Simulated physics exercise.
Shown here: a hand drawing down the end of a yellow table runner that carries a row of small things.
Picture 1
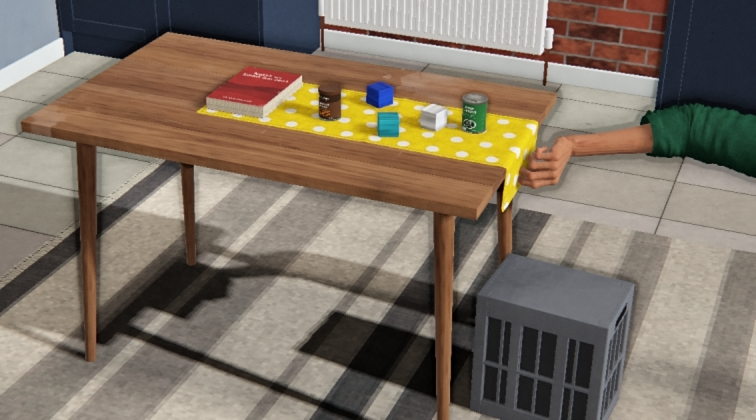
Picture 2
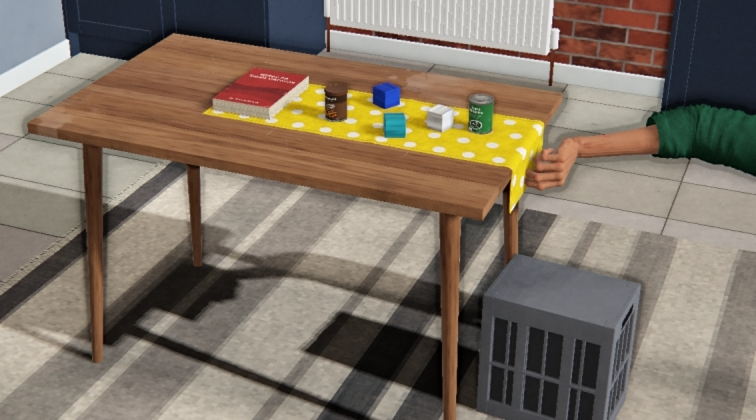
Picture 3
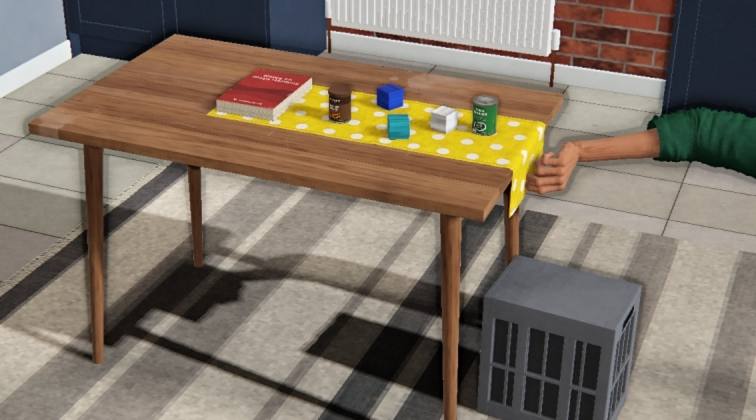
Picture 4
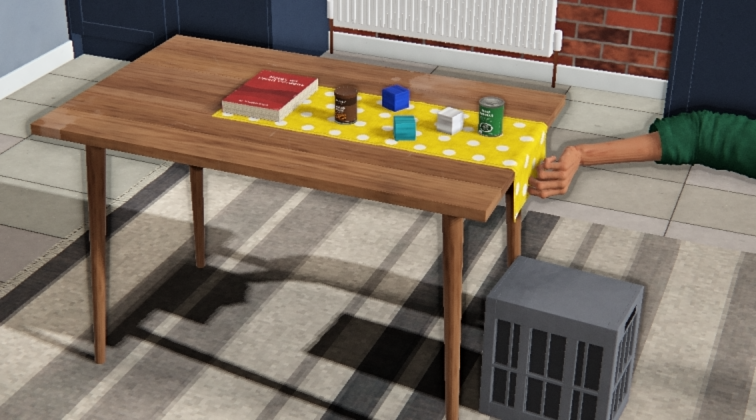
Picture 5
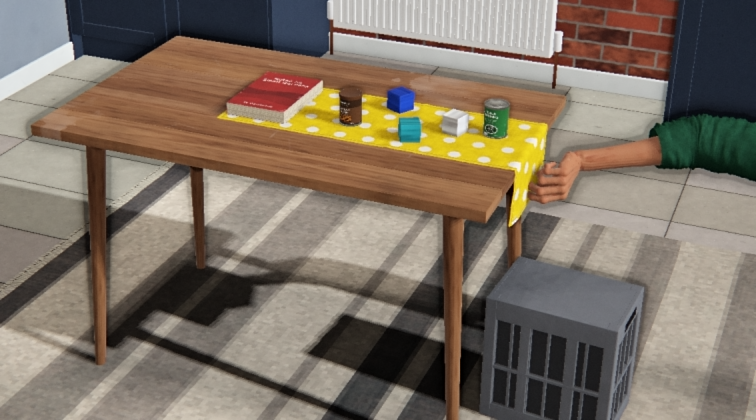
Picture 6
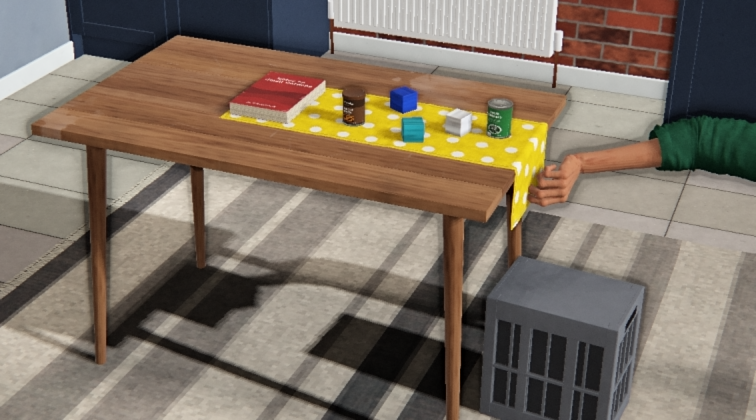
A hand slowly draws a yellow spotted runner slightly rightward, carrying a book, cans and cubes.
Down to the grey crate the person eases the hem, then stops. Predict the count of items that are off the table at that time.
What comes down is a pair.
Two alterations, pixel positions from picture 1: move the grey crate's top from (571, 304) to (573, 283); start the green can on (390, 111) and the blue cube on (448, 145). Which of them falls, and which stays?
The green can stays put, the blue cube is lost.
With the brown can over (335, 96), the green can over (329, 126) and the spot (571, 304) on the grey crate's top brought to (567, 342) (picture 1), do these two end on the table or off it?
Looks like the brown can hangs in there, and the green can hangs in there.
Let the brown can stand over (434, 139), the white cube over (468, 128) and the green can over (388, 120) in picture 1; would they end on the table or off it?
First the brown can, which is lost, then the white cube, which is lost, and finally the green can, which is kept.
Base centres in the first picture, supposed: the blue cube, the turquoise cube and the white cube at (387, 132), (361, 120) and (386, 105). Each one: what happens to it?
You'd see the blue cube hang on, the turquoise cube hang on and the white cube hang on.
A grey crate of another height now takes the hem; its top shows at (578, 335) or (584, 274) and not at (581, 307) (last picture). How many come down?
The numbers are 3 and 1.
Early on, hem near (528, 222); all still up.
Midway, hem near (526, 260); green can gone.
Near the end, hem on the crate; green can and white cube gone.
Finally, hem on the crate; green can and white cube gone. The table loses two.
